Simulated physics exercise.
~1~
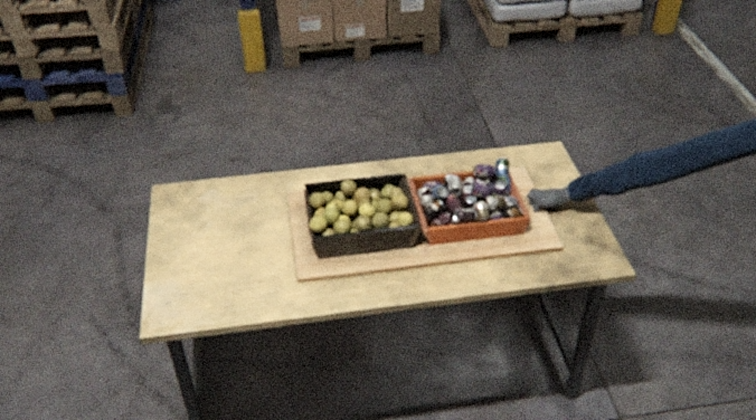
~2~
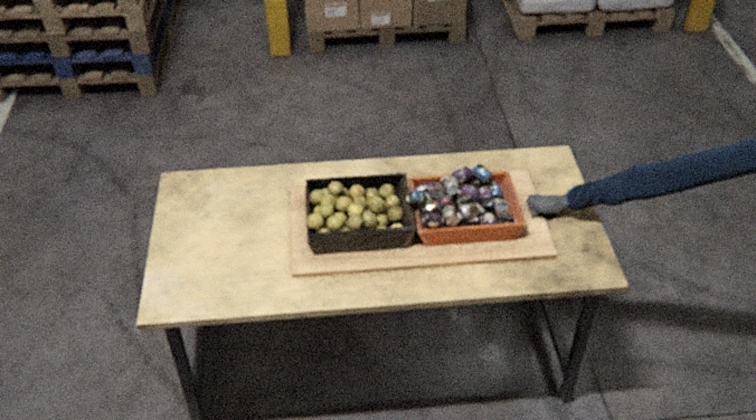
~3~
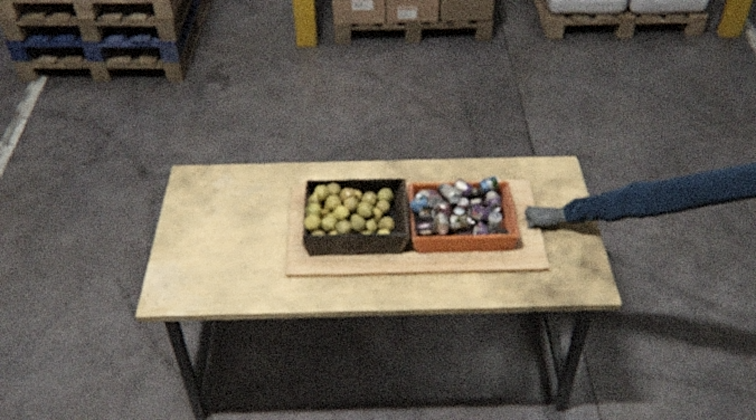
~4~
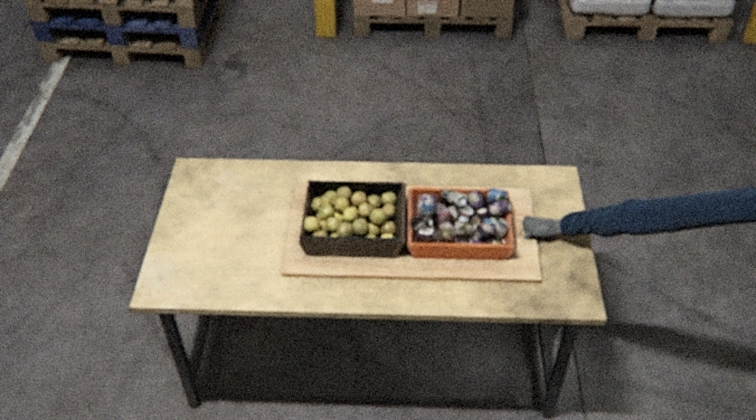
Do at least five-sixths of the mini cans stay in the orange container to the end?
Yes, the cans are still heaped in the orange container at the end, with none seen lying on the board or table.
